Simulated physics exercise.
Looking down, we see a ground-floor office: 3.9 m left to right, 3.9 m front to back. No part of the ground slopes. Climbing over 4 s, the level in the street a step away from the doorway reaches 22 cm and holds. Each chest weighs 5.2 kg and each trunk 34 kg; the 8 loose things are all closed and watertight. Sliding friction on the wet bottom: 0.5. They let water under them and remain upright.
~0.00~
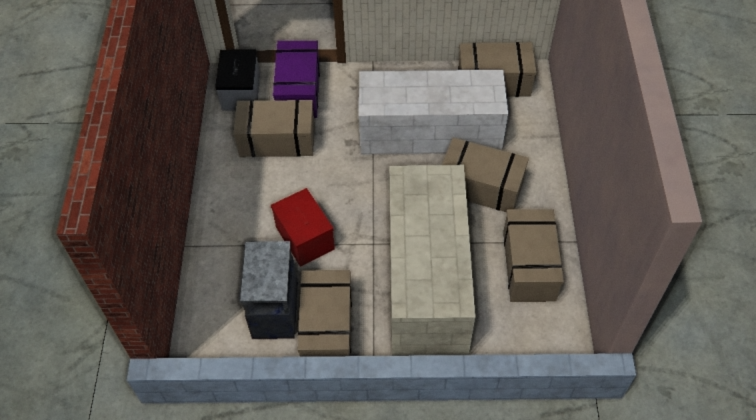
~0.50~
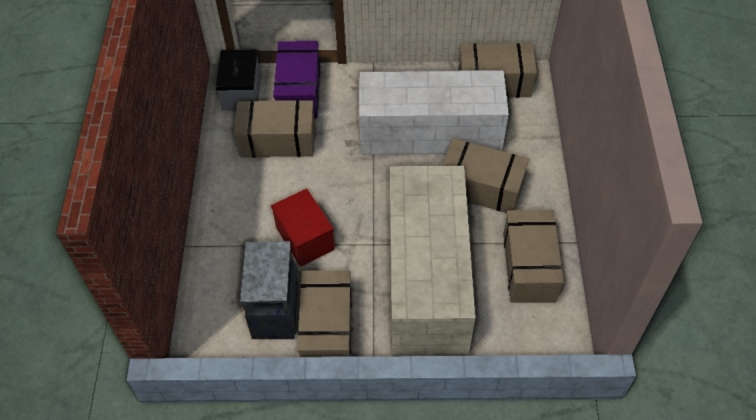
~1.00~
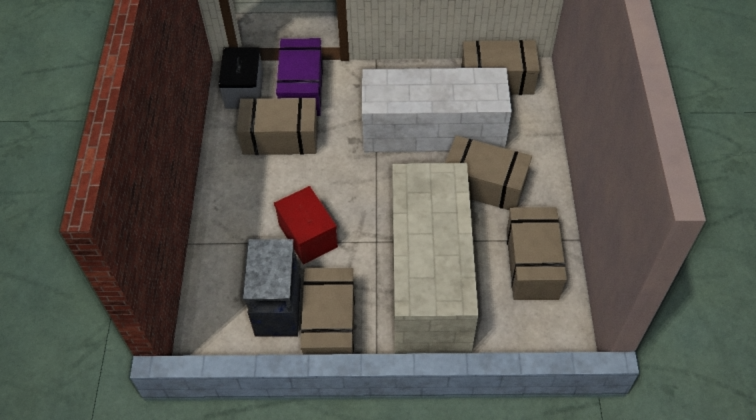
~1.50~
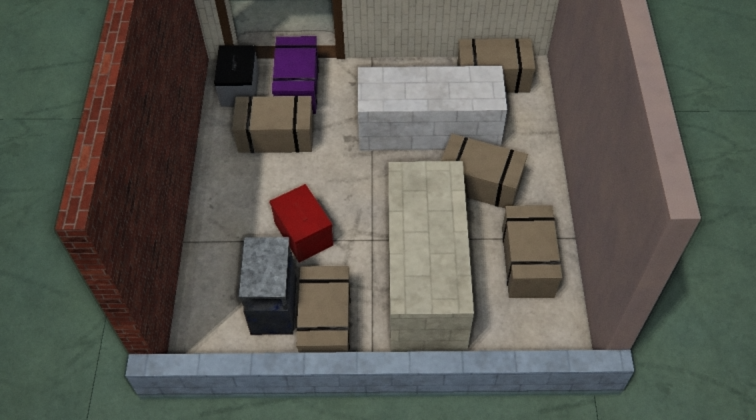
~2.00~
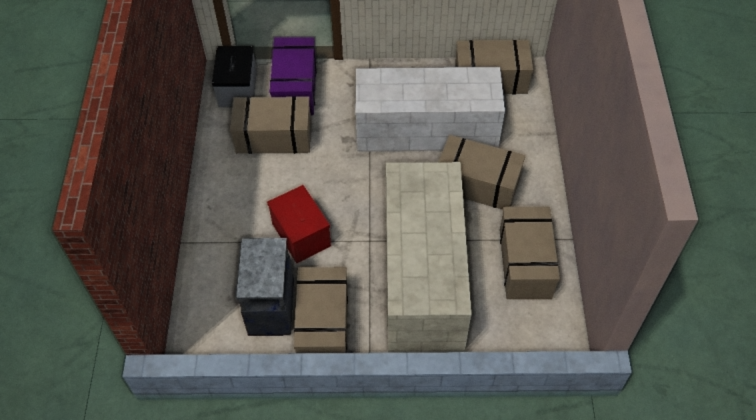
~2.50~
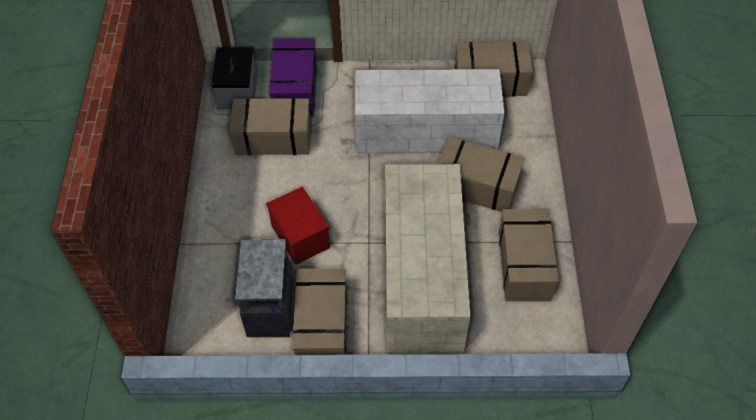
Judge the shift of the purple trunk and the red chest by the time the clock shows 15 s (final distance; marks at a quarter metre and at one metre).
Purple trunk: A long trip. Red chest: A short shift.
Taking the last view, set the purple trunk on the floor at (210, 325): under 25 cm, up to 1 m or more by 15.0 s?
What happens is it remains nearly in place.
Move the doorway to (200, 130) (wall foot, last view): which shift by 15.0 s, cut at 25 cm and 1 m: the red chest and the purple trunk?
Red chest: Small shift; purple trunk: Long trip.
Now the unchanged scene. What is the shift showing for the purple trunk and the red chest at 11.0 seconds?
Roughly 140 and 50 cm.
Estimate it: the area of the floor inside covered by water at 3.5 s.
Near 2.0 m2 in all.
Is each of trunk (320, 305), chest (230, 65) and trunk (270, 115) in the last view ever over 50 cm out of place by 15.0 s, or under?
Going one by one, I get within, above and above.
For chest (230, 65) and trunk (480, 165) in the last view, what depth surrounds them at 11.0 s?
18 and 8 cm.
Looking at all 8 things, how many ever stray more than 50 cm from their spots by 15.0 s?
The number is 5.
After 3.5 s the purple trunk is near (293, 67), 0.0 m from its start, aground; the red chest is near (297, 215), 0.0 m from its start, aground; 1 afloat.
After 6.8 s the purple trunk is near (341, 153), 1.3 m from its start, aground; the red chest is near (302, 238), 0.3 m from its start, aground; 1 afloat.
After 11.0 s the purple trunk is near (379, 143), 1.5 m from its start, afloat; the red chest is near (340, 234), 0.5 m from its start, afloat; 5 afloat.
After 15.0 s the purple trunk is near (444, 155), 2.0 m from its start, afloat; the red chest is near (339, 189), 0.4 m from its start, afloat; 8 afloat.
